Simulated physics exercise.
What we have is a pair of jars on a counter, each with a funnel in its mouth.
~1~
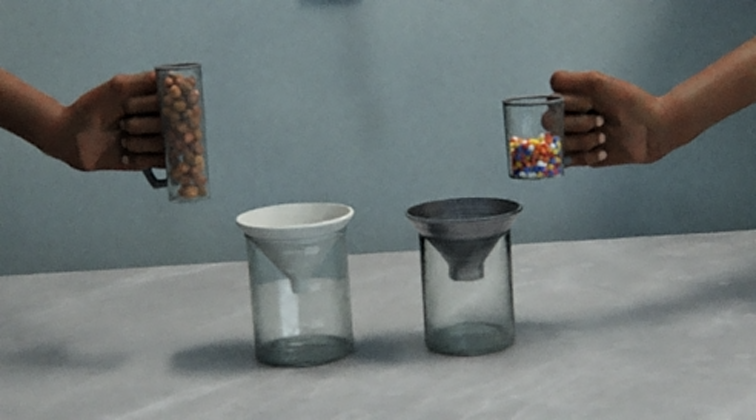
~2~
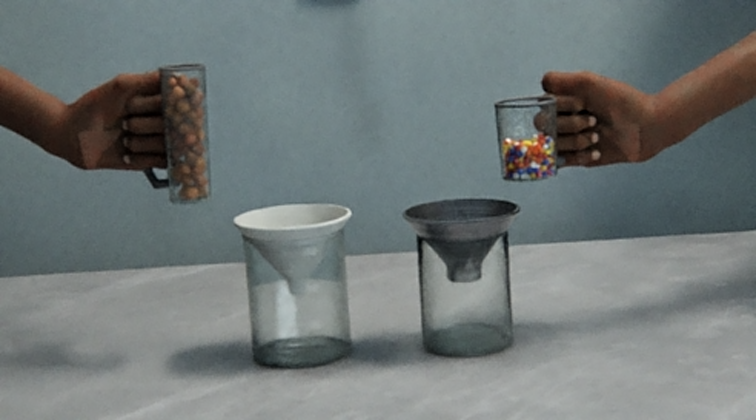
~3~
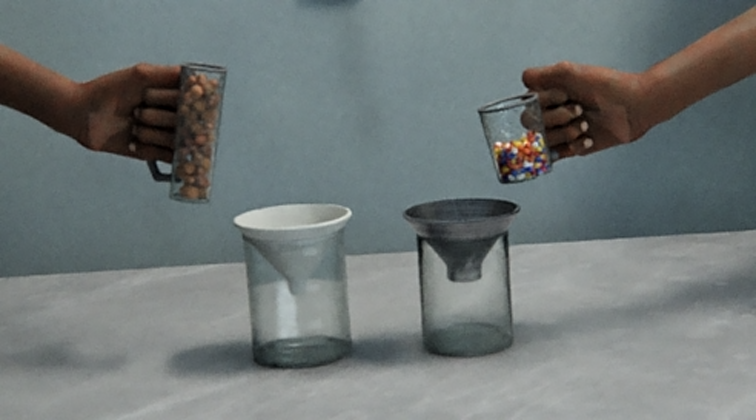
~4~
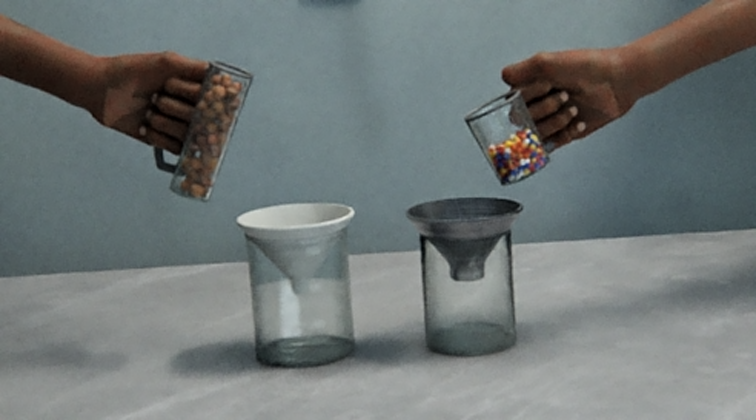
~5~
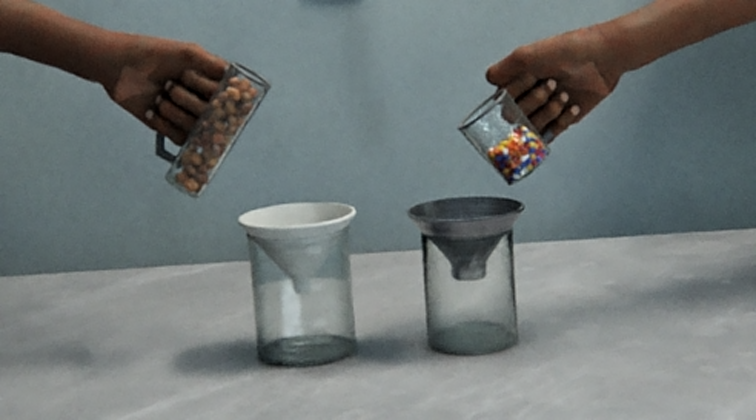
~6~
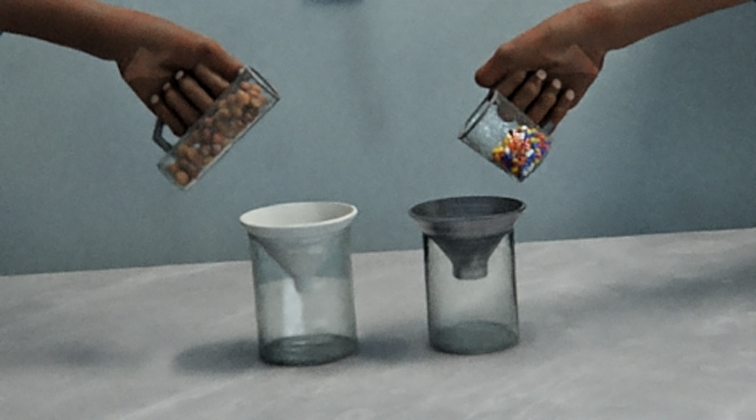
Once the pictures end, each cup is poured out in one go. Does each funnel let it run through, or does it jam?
The left funnel jams; the right one lets everything through.
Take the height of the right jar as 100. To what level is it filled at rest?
Some 10 per cent.
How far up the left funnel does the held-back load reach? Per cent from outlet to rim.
It comes to 95 per cent or so.
Then, 0.24 s on from there, left, the whole lot still in the cup; right, the whole lot still in the cup.
Then, 0.54 s on from there, left, the whole lot still in the cup; right, all but a few still in the cup, only a few in or over the funnel.
Then, 0.87 s on from there, left, all but a few still in the cup, a little in or over the funnel; right, near half still in the cup, near a third in or over the funnel, near a quarter down in the jar.
In the end, left, all but a few stuck in the funnel, only a few down in the jar; right, the whole lot down in the jar.
